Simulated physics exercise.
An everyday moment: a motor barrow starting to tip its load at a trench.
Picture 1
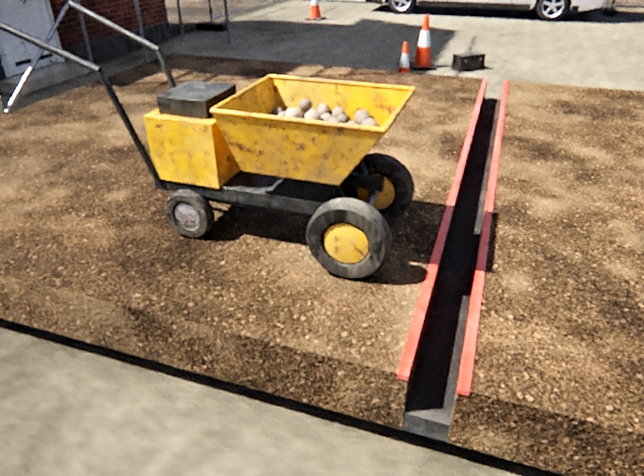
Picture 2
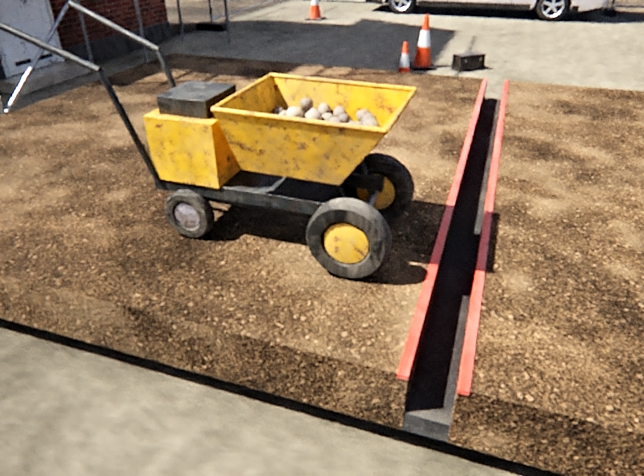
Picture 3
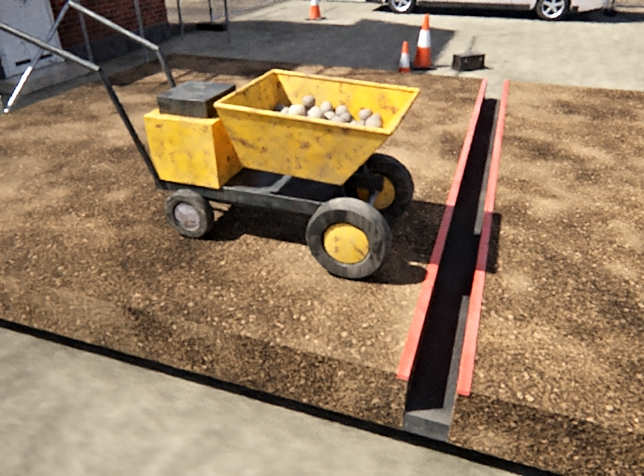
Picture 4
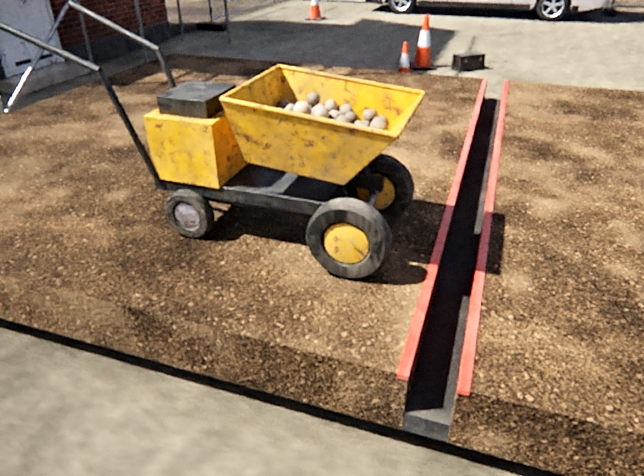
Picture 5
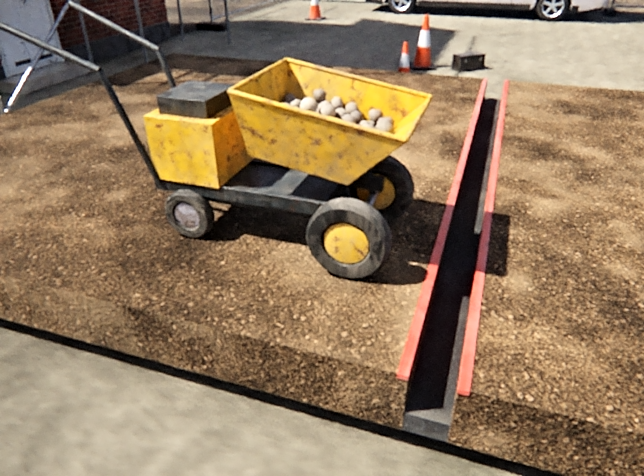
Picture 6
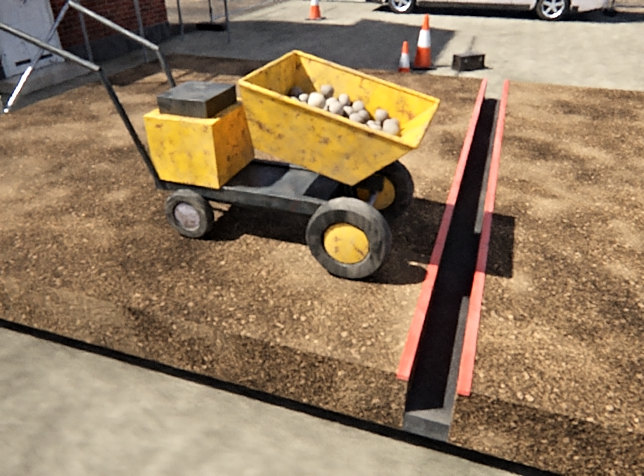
A yellow skip full of round stones tilts slightly toward the right on a stationary barrow.
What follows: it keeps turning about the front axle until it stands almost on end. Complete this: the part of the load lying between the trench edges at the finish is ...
The smaller part.
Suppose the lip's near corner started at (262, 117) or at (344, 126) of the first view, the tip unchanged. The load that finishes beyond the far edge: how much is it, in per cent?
In turn, around 0 per cent and 30 per cent.
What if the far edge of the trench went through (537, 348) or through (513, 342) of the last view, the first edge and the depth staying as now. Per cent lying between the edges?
100 %, then 70 %.
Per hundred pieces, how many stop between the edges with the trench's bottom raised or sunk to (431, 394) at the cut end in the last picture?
20 %.
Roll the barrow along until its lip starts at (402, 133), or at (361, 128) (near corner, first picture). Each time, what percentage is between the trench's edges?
From the first spot you get 0 percent, and from the second 50 percent.
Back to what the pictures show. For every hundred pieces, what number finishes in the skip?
Close to 0 per cent, give or take.
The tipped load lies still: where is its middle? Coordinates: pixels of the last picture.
Roughly at pixel (511, 265).
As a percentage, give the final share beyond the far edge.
About 80 %.
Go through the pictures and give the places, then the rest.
The first frame shows lip of the skip at (385, 131), level; top of the load at (335, 125), river pebbles; first edge of the trench at (418, 322); far edge at (472, 333), the trench under half as wide as the skip, and about as deep as wide.
The second frame shows lip of the skip at (386, 131), level; top of the load at (328, 121).
The third frame shows lip of the skip at (391, 133), tipped barely; top of the load at (316, 118).
The fourth frame shows lip of the skip at (397, 136), tipped barely; top of the load at (302, 119).
The fifth frame shows lip of the skip at (406, 141), tipped a little; top of the load at (307, 116).
The sixth frame shows lip of the skip at (416, 147), tipped a little; top of the load at (315, 112); first edge of the trench at (418, 322); far edge at (472, 333).
Soon after the last picture, skip tipped well over; all in the skip.
A little later, skip tipped steeply; nearly all in the skip; a stray few falling.
Later still, skip tipped right over; a small part in the skip; a stray few in or heaped over the trench; most beyond it.
By the end, skip tipped right over; a stray few in the skip; about a quarter in or heaped over the trench; most beyond it.
